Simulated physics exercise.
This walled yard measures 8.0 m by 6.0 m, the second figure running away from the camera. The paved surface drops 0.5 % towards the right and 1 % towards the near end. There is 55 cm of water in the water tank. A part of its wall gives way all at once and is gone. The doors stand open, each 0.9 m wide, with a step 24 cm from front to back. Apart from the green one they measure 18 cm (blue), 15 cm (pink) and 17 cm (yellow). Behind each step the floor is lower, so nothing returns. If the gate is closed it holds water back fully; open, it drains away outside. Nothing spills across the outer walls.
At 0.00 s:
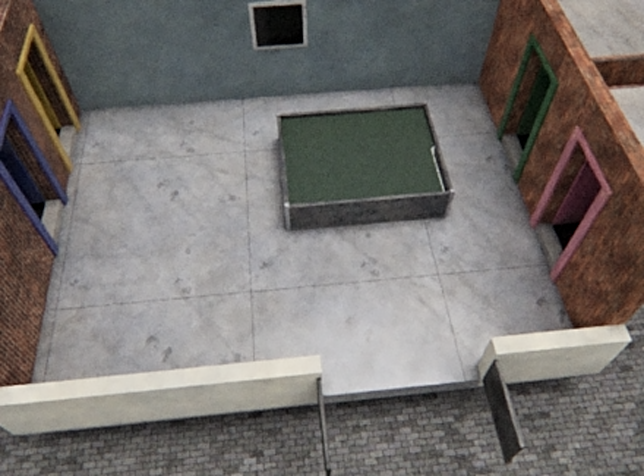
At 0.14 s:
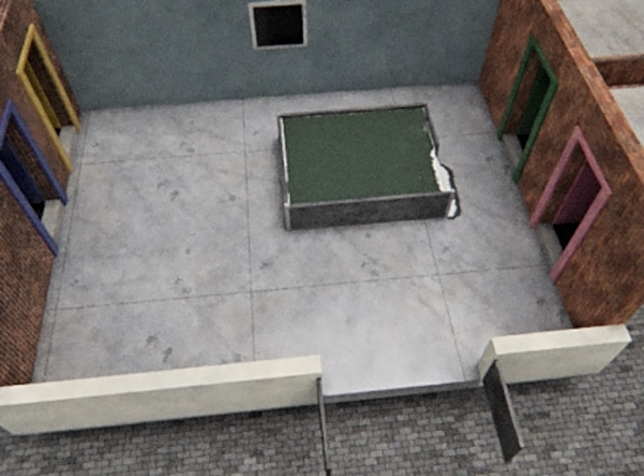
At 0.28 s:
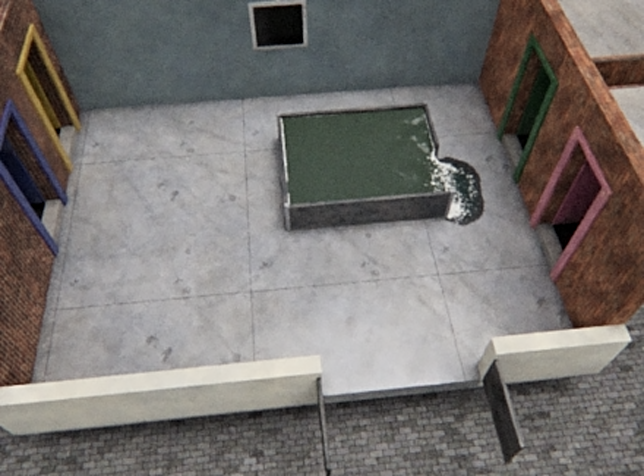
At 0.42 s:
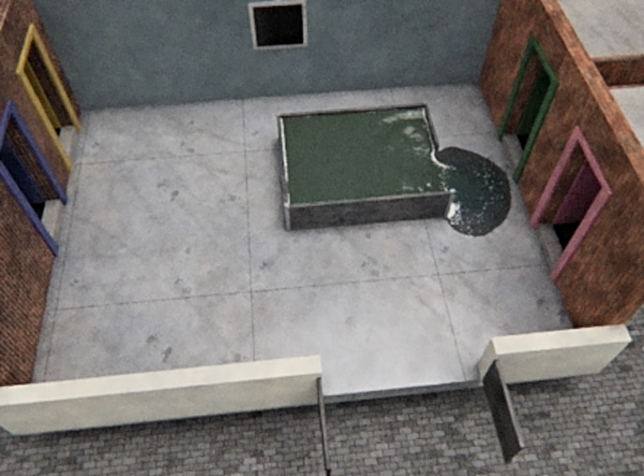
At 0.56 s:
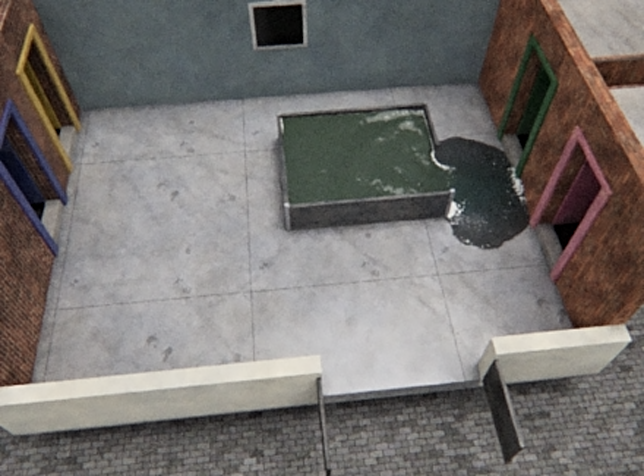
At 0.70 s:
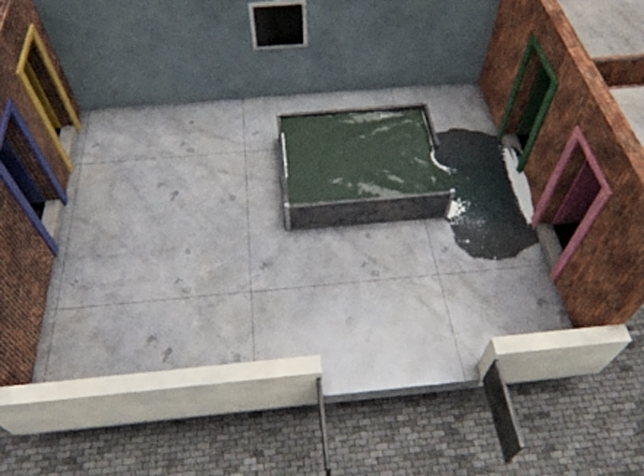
Dark green water pouring through a broken right side of a raised tank, spreading across a walled yard to the green door.
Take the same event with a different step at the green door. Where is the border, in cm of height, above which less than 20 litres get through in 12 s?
At least 27 cm or so.
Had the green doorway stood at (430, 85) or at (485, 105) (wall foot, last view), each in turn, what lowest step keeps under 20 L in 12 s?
Roughly 14.0 and 12.0 cm.
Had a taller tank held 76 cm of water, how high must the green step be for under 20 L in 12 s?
Some 39 cm.
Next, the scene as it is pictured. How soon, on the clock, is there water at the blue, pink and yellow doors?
Arrival: Blue 8.5 s, pink 0.9 s, yellow 7.0 s.
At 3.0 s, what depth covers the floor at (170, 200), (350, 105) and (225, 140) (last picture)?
Roughly 0, 1 and 0 cm, in turn.
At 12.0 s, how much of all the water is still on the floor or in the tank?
Roughly 84 in a hundred.
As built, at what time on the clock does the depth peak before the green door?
Near 2.2 s.
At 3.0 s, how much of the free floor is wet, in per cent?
Some 25 per cent of it.
After 1.4 s water covers 10 % of the floor, deepest (39 cm) near (520, 200); 25 cm at the green door, 14 litres in over its 18 cm step.
After 3.0 s water covers 25 % of the floor, deepest (32 cm) near (517, 192); 25 cm at the green door, 85 litres in over its 18 cm step.
After 12.0 s water covers 95 % of the floor, deepest (14 cm) near (579, 353); 7 cm at the green door, 112 litres in over its 18 cm step.
At the green door as built, the water arrived by 0.6 s and peaked near 28 cm at 2.2 s.
With a step of 24.5 cm, 38 litres would have come in within the 12 s; with 33.5 cm, 2 litres. So under 20 litres takes about 27 cm.
